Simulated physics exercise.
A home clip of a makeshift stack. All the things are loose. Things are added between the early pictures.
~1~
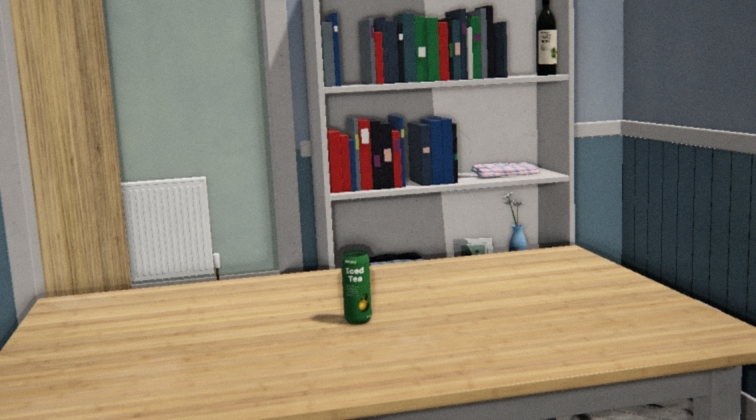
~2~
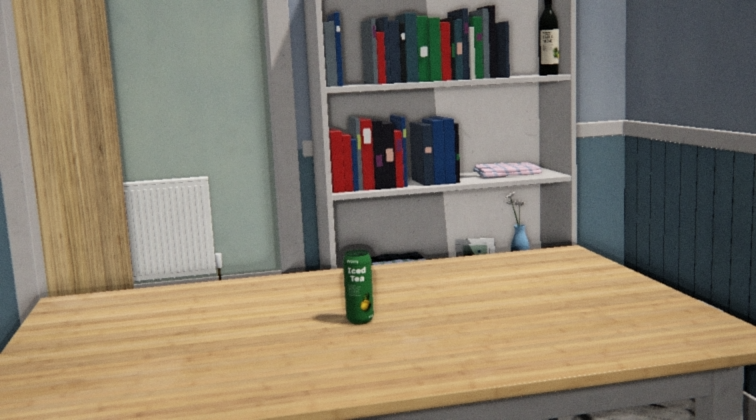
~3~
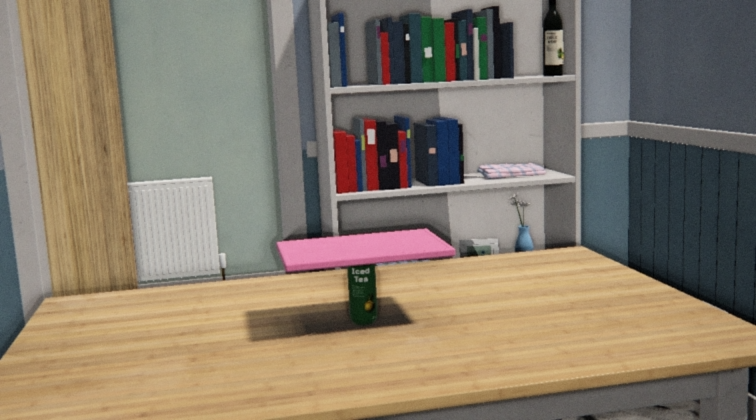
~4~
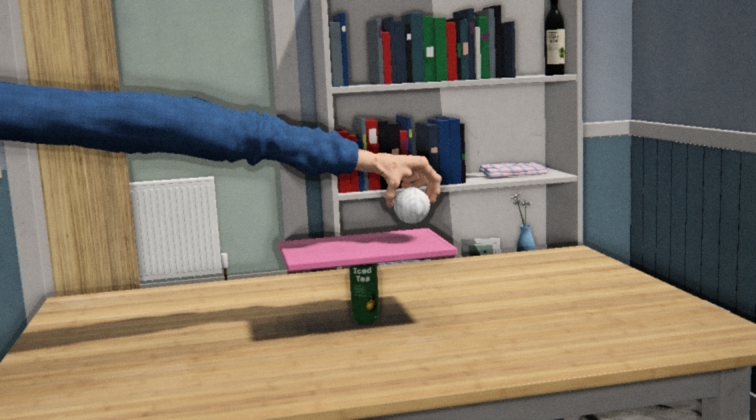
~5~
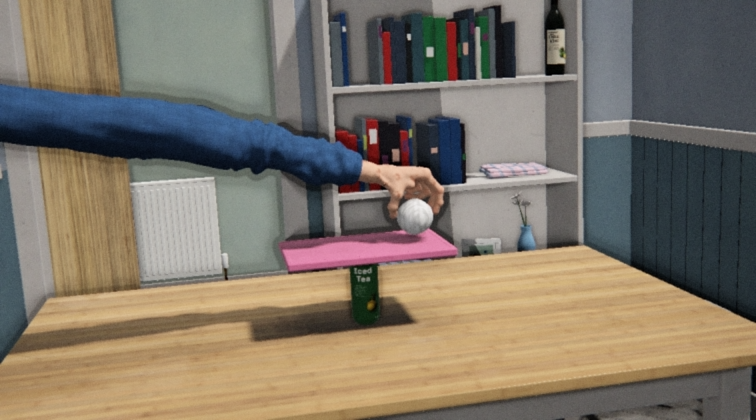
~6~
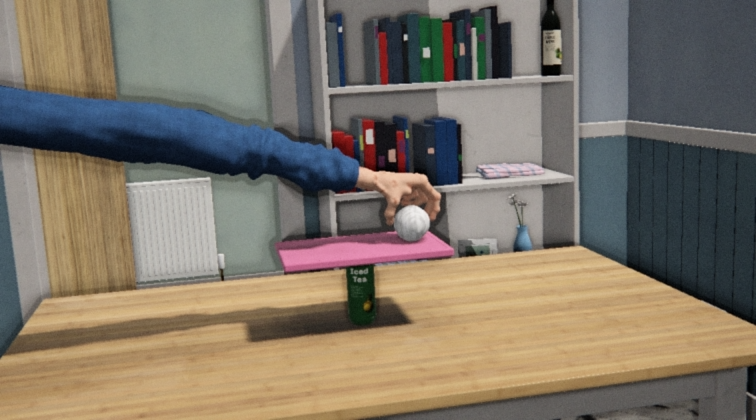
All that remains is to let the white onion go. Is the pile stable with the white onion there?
Outcome: The stack comes apart.
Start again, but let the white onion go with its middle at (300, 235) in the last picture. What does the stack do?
Then it loses its balance.
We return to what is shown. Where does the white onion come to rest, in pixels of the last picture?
Near (432, 299).
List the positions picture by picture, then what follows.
The last thing is not in view yet, in the first picture.
The last thing is not in view yet, in the second picture.
The last thing is not in view yet; pink lid (362, 249), in the third picture.
Coming down; white onion (412, 205); pink lid (364, 248), in the fourth picture.
Coming down; white onion (415, 216); pink lid (365, 248), in the fifth picture.
In place under the hand; white onion (412, 223); pink lid (361, 249), in the sixth picture.
Then, 0.40 s later than the last frame, white onion now fallen; pink lid tilted by 69°.
Then, 0.70 s later than the last frame, pink lid on its side.
Then, 1.30 s later than the last frame, pink lid now fallen; green can tilted by 7°.
When it is over, fallen, white onion and pink lid; green can as before. End places, in pixels of the last picture, white onion near (431, 299). The stack gives way.
